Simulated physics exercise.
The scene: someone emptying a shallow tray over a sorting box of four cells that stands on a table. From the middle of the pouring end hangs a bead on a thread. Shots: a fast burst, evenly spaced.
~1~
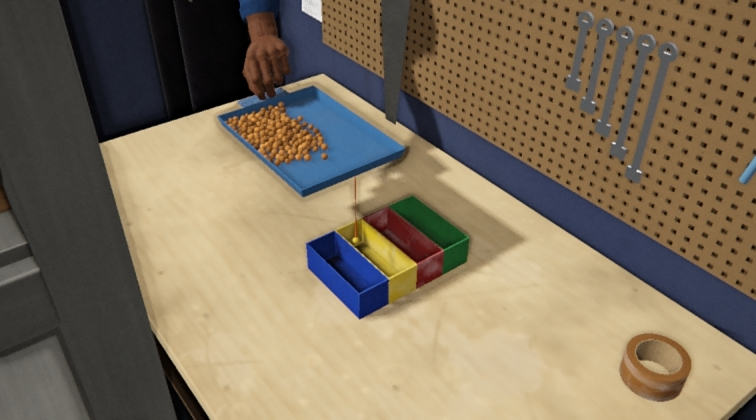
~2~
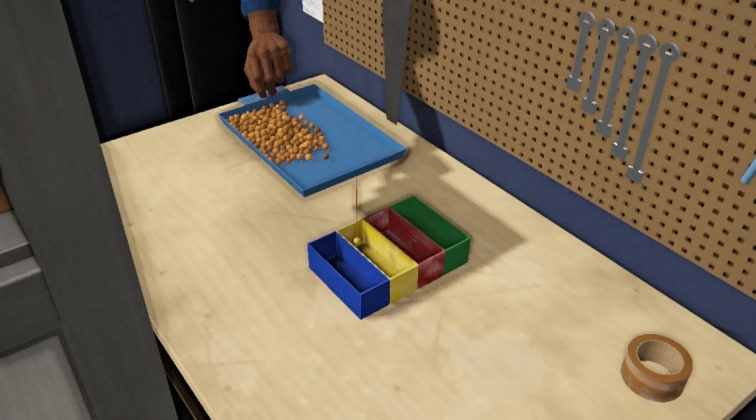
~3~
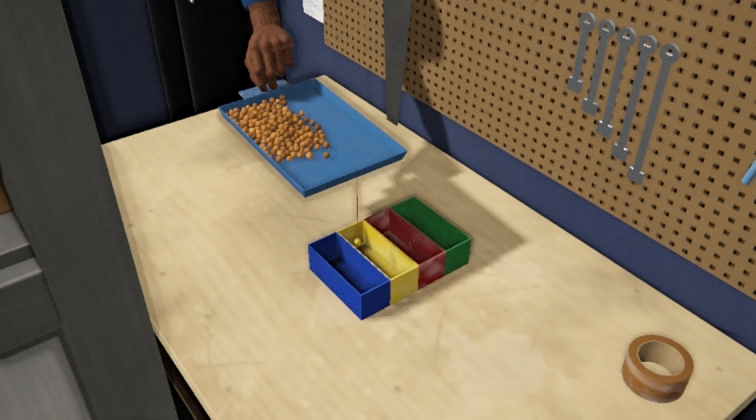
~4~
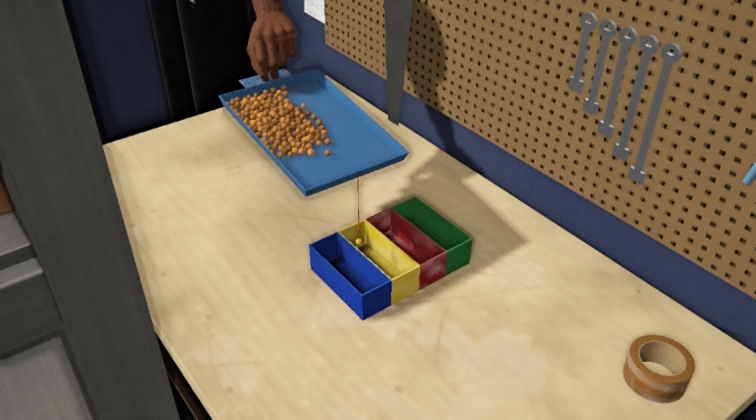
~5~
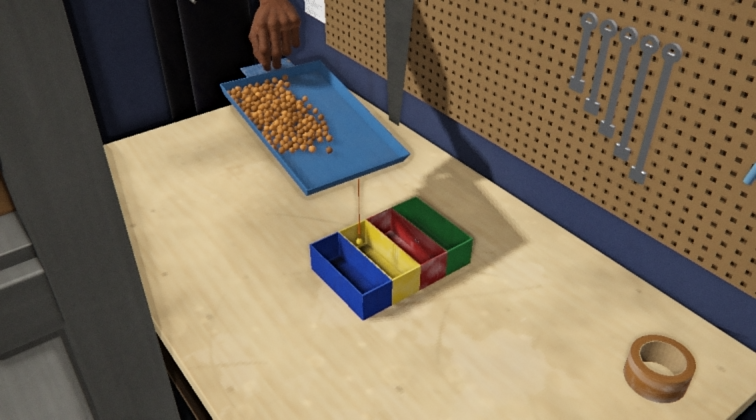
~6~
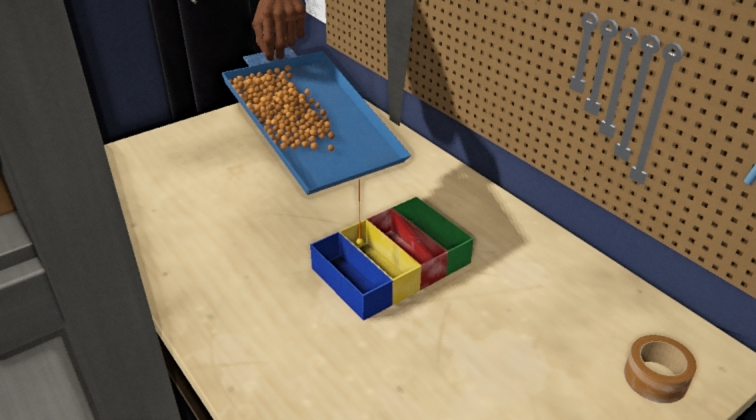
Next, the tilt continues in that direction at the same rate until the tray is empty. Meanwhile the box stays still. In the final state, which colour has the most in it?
Most ends up in red.
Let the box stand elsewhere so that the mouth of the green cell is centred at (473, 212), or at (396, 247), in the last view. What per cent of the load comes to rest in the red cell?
0 %, then 20 %.
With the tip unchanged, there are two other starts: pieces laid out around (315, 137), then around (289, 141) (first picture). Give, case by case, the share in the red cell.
Respectively 30 and 40 in a hundred.
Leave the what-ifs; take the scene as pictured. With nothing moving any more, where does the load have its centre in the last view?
(408, 271).
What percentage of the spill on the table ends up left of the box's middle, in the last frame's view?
That's roughly 30 per cent of the pieces.
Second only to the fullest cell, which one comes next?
Rank 2: That yellow cell.
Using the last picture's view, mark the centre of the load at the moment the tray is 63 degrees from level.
I'd mark the middle close to (371, 160).
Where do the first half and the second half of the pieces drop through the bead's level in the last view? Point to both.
Close to (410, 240), then close to (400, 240).
Soon, tray tipped steeply; most on the tray; a stray few in the yellow cell; a small part falling or outside the box.
A while on, tray tipped past a quarter turn; about a quarter on the tray; about a quarter in the red cell; a small part in the yellow cell; a small part in the green cell; a small part in the blue cell; about a quarter falling or outside the box.
Towards the end, tray tipped past a quarter turn; about a third in the red cell; about a quarter in the yellow cell; a small part in the blue cell; a small part in the green cell; a small part falling or outside the box.
Finally, tray tipped past a quarter turn; about a third in the red cell; about a quarter in the yellow cell; a small part in the blue cell; a small part in the green cell; a small part outside the box.
